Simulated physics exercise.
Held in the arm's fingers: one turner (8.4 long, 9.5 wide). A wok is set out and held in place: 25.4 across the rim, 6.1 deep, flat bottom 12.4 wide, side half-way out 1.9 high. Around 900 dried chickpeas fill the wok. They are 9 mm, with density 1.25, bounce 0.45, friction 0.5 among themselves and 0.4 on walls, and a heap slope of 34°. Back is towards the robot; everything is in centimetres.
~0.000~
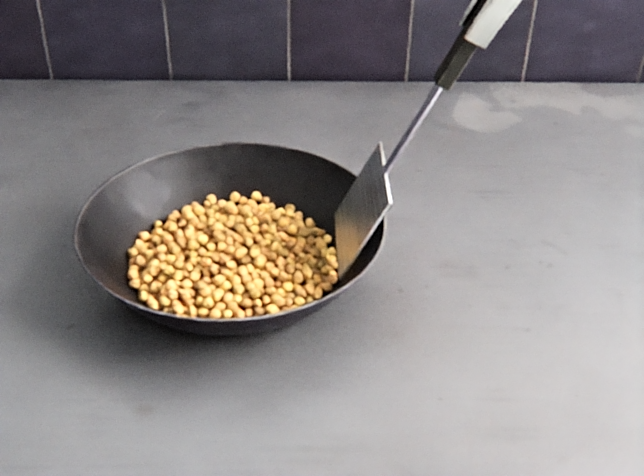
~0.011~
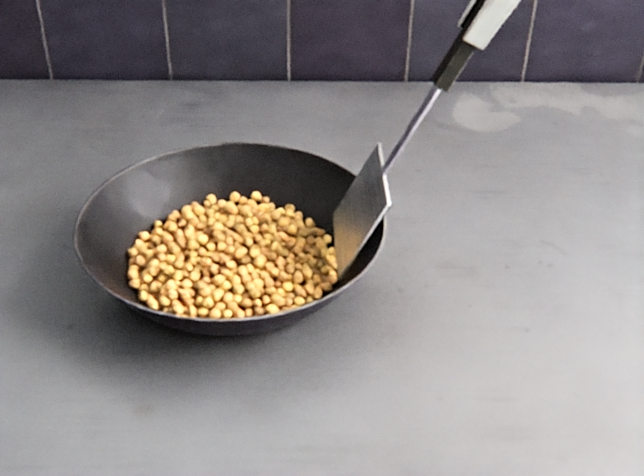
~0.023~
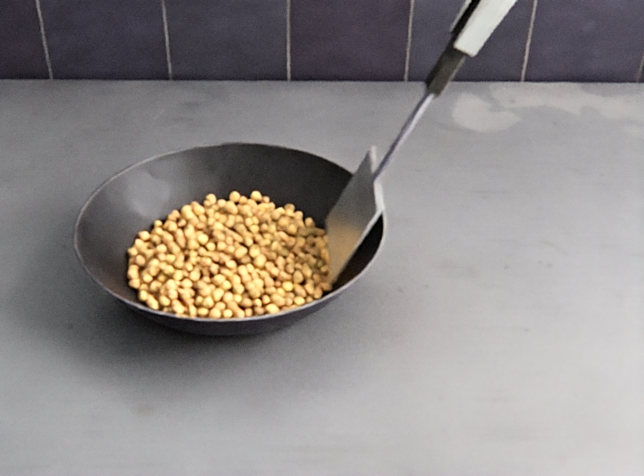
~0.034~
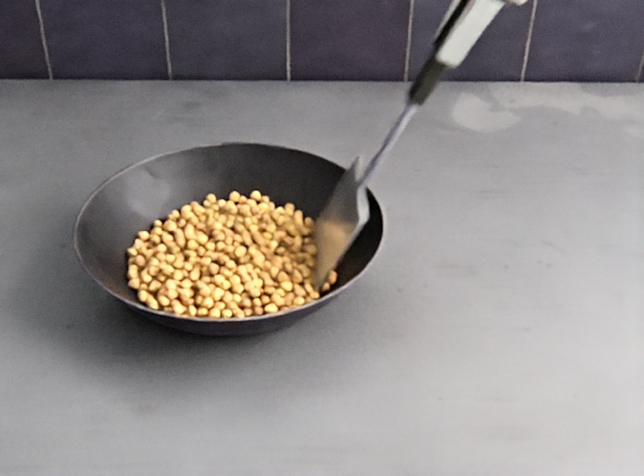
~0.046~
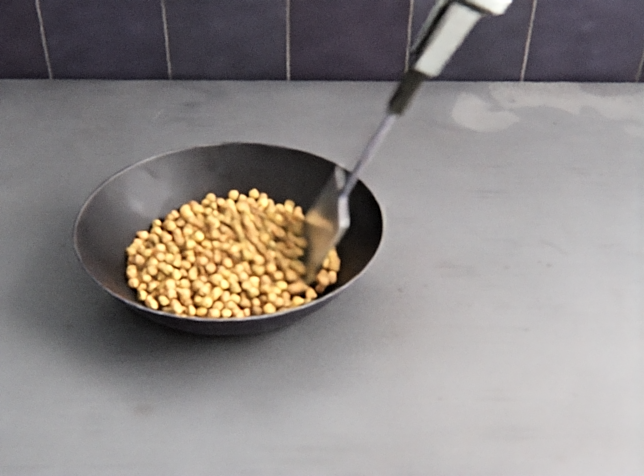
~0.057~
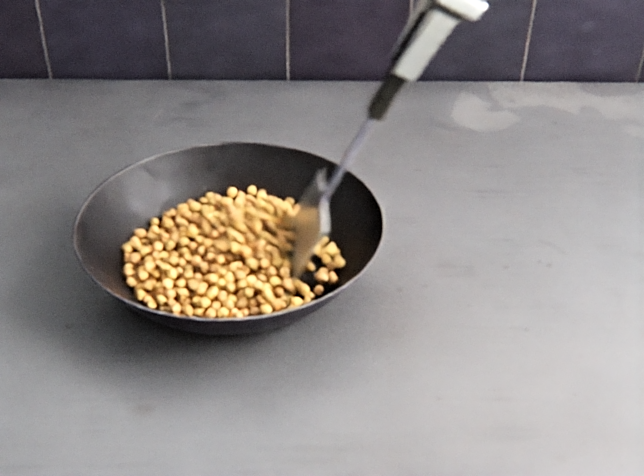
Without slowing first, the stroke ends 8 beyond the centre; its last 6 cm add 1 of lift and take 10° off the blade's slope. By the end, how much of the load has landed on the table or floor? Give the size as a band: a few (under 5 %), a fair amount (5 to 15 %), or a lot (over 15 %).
A lot, over 15 %.
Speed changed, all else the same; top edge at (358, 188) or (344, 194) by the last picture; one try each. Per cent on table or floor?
20 % and 35 %.
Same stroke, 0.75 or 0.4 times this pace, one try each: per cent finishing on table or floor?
40 and 15 %.
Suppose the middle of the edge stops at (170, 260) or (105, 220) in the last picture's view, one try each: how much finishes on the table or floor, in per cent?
First try roughly 15 percent, second roughly 55 percent.
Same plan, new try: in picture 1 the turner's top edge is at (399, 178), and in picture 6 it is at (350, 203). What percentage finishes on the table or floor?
Some 40 percent ends up on the table or floor.
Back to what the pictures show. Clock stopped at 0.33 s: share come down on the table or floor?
It is near 15 percent.
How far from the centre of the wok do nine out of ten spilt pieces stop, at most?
Radial distance: Approx. 50 cm.
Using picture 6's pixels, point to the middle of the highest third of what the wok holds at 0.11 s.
The middle lies somewhere about (188, 232).
After 0.09 s, sloping 64°, highest piece 12 above the table; 899 in the wok, 1 on the blade or in flight.
After 0.11 s, sloping 61°, highest piece 16 above the table; 896 in the wok, 4 on the blade or in flight.
After 0.33 s, sloping 54°, highest piece 25 above the table; 461 in the wok, 115 on the table or floor, 324 on the blade or in flight.
After 1.38 s, sloping 54°, highest piece 4 above the table; 461 in the wok, 439 on the table or floor.
In the end, 461 in the wok, 439 on the table or floor. That is 49 % on the table or floor.
